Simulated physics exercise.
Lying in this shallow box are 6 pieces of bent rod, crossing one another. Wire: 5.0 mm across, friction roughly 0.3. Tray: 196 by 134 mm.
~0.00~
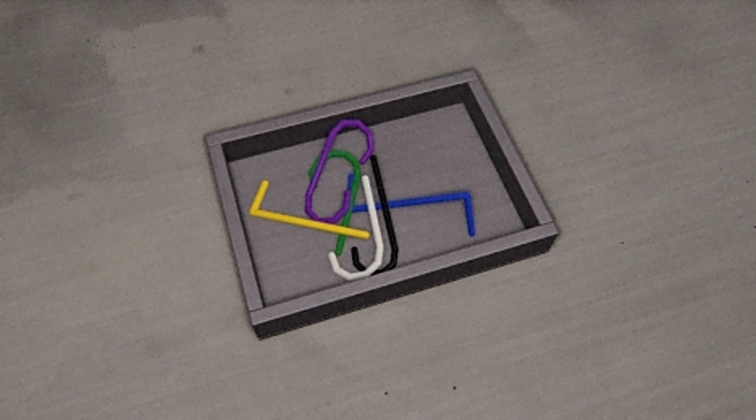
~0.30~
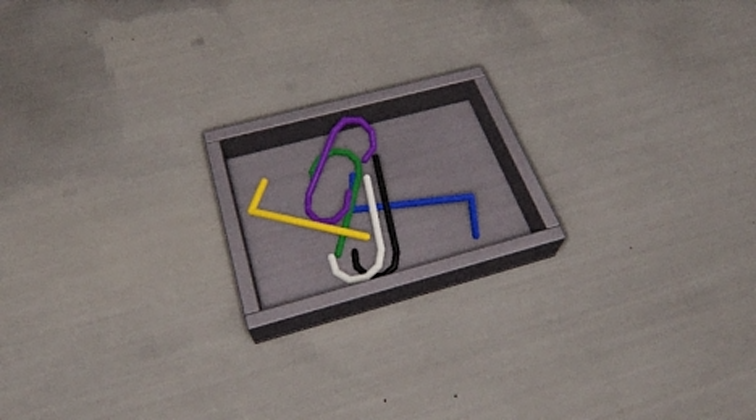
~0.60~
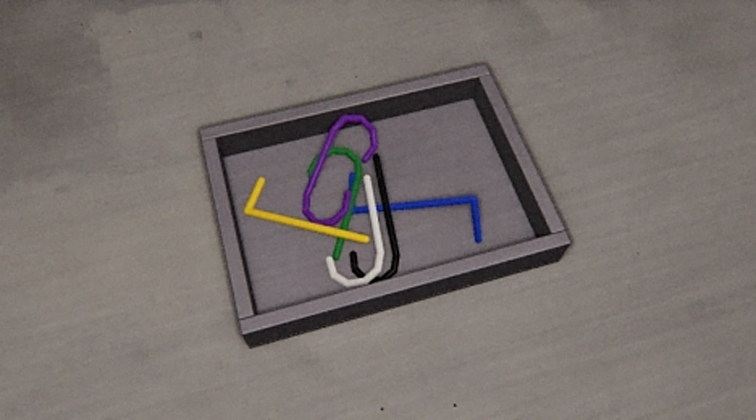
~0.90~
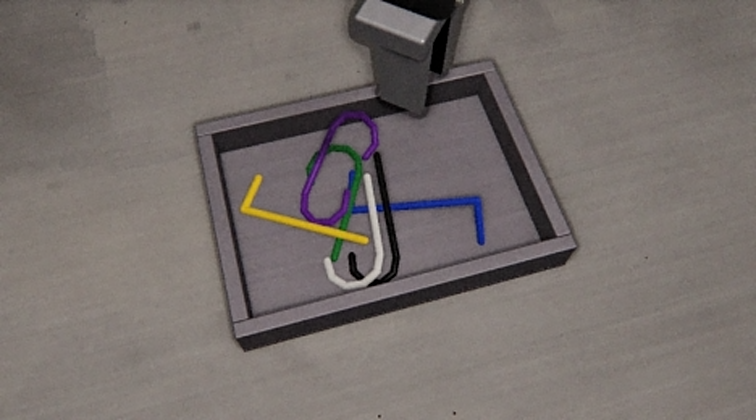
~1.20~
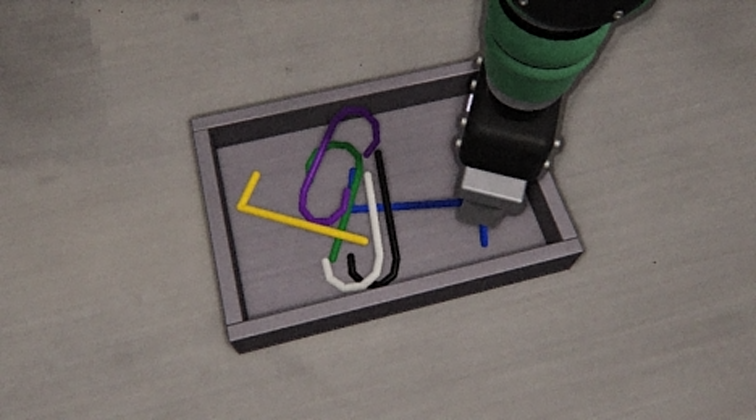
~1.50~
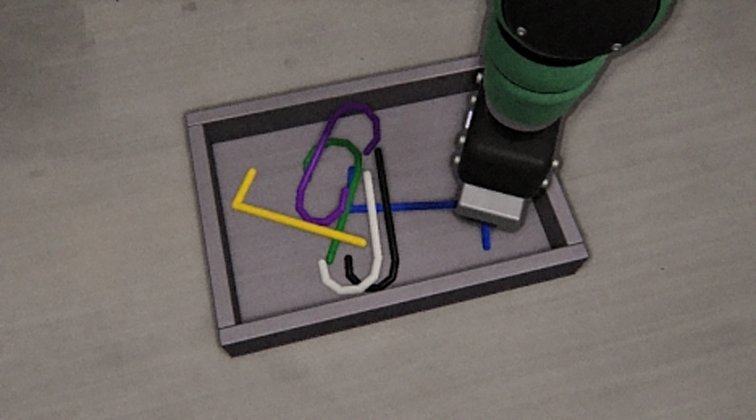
A shallow grey box of bent rods sits on a grey, faintly streaked surface, seen from above at a slant by a view that shifts slightly. A yellow rod lies left, purple and green loops overlap near the middle beside white and black hooks, and a blue crank reaches right. A green and black robotic arm enters from the top, lowers rightward and closes its fingers on the blue crank.
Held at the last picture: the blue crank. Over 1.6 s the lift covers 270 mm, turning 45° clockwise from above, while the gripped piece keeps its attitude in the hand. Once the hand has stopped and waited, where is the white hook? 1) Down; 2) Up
1.
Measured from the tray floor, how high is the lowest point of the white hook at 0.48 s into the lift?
0 mm.
After 1.98 s, lowest point more than 20 mm over the tray floor, blue crank 58 mm.
After 2.38 s, lowest point more than 20 mm over the tray floor, blue crank 159 mm.
After 3.10 s, lowest point more than 20 mm over the tray floor, blue crank 272 mm.
At rest, hanging blue crank 272 mm; the other 5 are down.
